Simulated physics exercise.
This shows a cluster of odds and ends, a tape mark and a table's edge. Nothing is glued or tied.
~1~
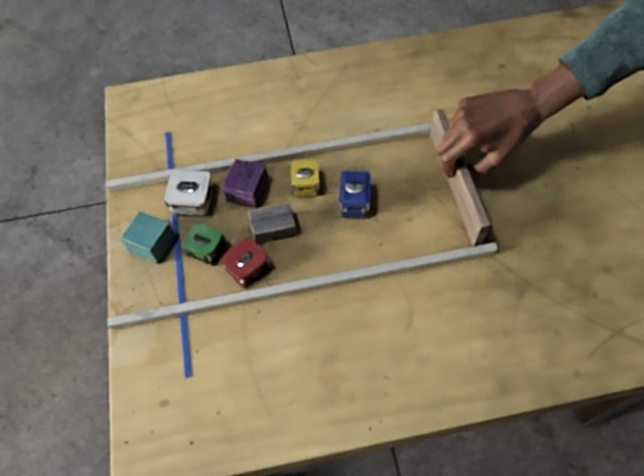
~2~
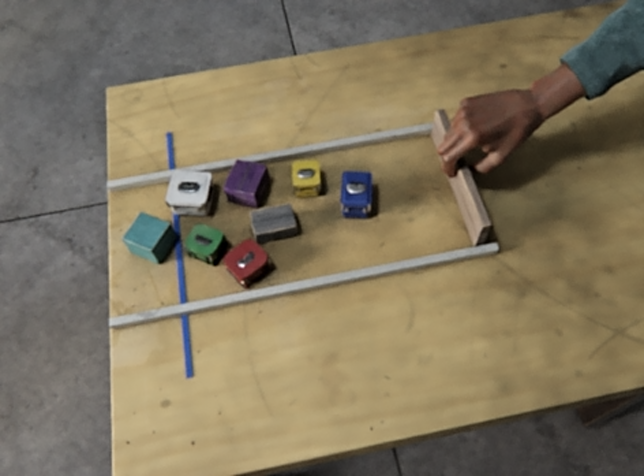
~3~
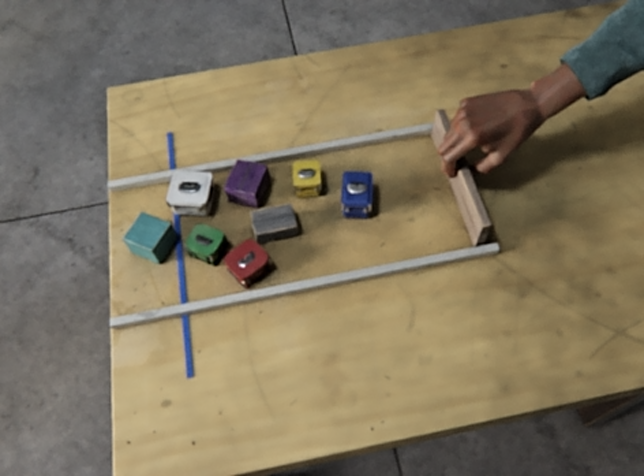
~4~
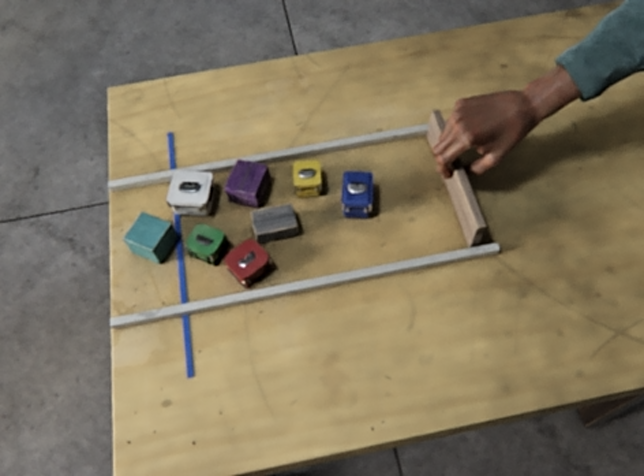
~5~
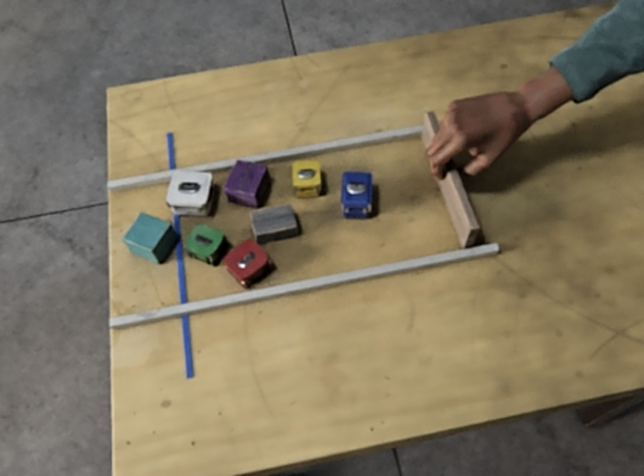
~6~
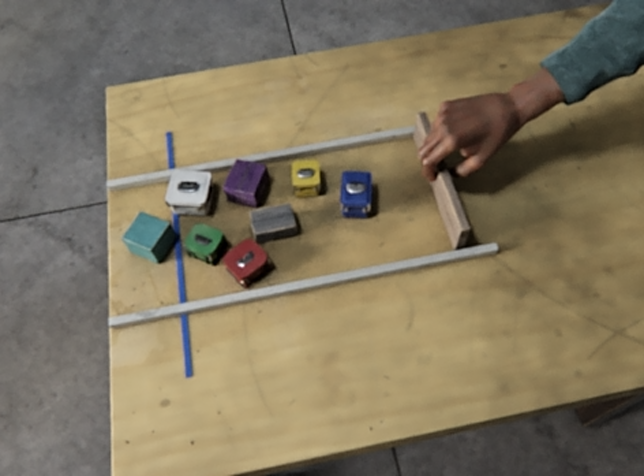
On a wooden table, a hand slides a board slightly left toward scattered small objects.
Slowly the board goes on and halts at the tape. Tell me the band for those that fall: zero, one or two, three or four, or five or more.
As it turns out, the number that fall off is one or two.
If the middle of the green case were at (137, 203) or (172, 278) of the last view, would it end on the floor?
In turn it is lost; stays on.
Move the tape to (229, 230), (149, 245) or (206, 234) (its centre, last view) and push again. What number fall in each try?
Down on the floor: 0, 5 and 0.
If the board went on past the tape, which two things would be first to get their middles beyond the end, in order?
The order is the white case, then the green case.
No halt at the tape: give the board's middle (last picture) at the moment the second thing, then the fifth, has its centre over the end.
About (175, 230), then (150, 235).
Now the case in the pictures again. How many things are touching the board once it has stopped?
It touches 3.
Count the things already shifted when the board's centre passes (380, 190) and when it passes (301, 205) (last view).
The counts are 0 and 4.
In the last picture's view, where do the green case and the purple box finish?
The green case at (106, 299), the purple box at (126, 197).
A little later, none off yet; turquoise block at rest near (150, 237); white case at rest near (191, 194); green case at rest near (206, 244).
Next, none off yet; turquoise block at rest near (150, 237); white case moving near (188, 194); green case shifted a little near (195, 247).
Later still, none off yet; turquoise block moving near (141, 238); white case shifted about its own width near (129, 204); green case shifted well along near (141, 285).
When it is over, the number that fall off is one or two; down, white case.
